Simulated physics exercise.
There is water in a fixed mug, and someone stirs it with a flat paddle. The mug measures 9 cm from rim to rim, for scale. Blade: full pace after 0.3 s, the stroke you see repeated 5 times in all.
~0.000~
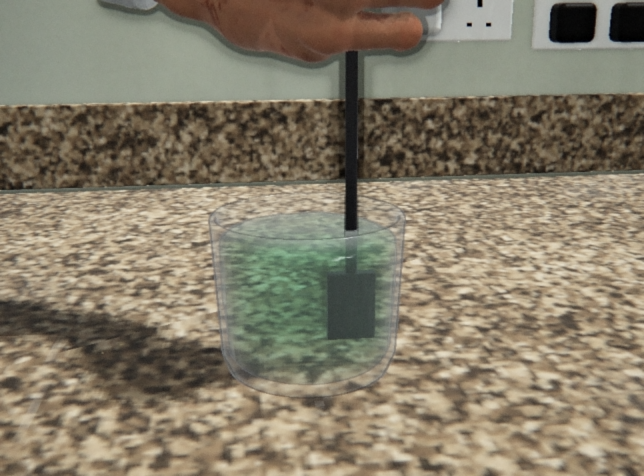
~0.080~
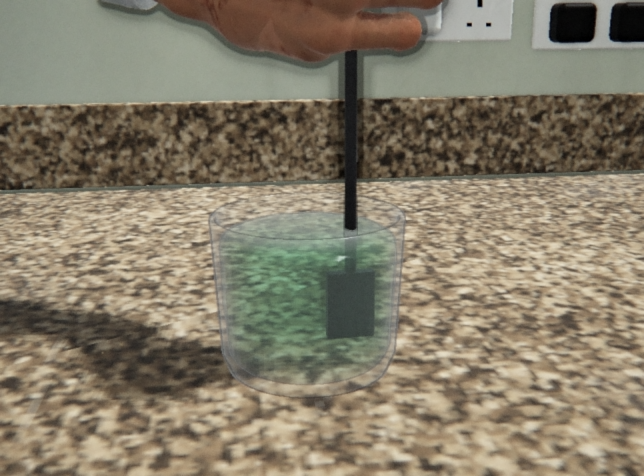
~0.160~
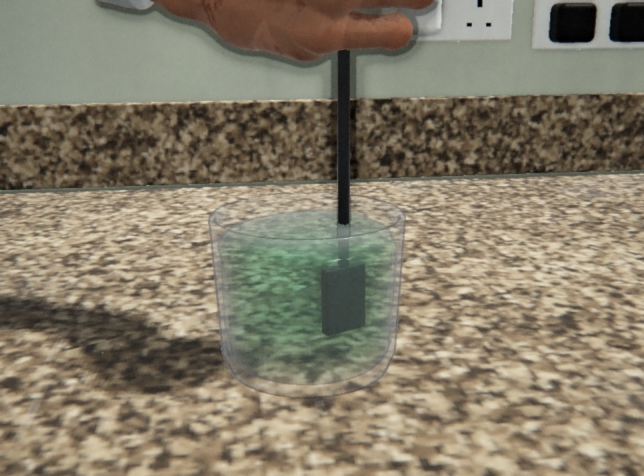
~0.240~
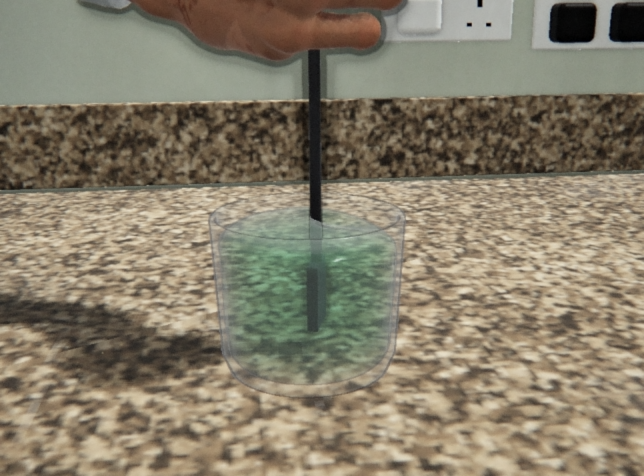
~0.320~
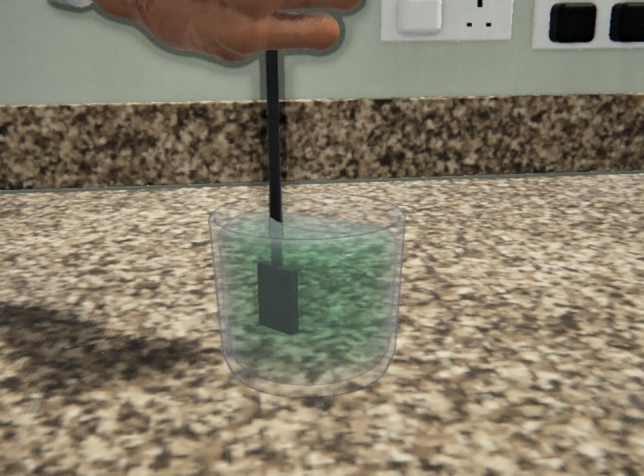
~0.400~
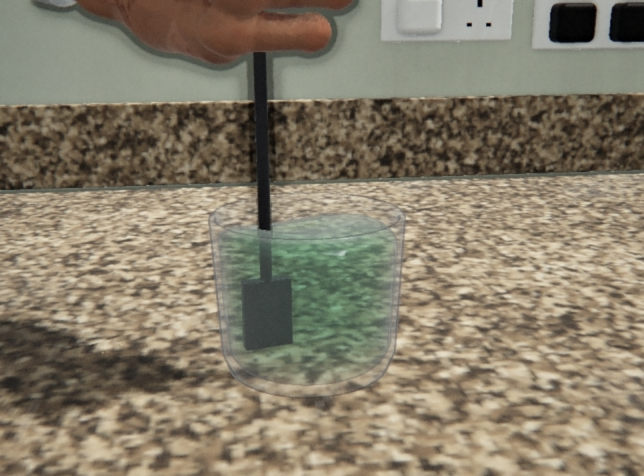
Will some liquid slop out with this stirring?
No, it stays in.
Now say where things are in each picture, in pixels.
In the first picture, the stem is at (352, 93); the water meets the walls at (217, 237) and (395, 230); the rim runs from (212, 222) to (400, 215).
In the second picture, the stem is at (351, 93); the water meets the walls at (217, 238) and (396, 231).
In the third picture, the stem is at (344, 91); the water meets the walls at (218, 237) and (395, 231).
In the fourth picture, the stem is at (314, 90); the water meets the walls at (218, 237) and (395, 234).
In the fifth picture, the stem is at (273, 91); the water meets the walls at (218, 232) and (396, 231).
In the sixth picture, the stem is at (261, 96); the water meets the walls at (218, 231) and (396, 228).
Then, 0.97 s in, 0 ml is over the rim.
Then, 1.54 s in, 0 ml is over the rim.
Then, 2.12 s in, 0 ml is over the rim.
Then, 2.69 s in, 0 ml is over the rim.
Finally, 0 ml is over the rim.
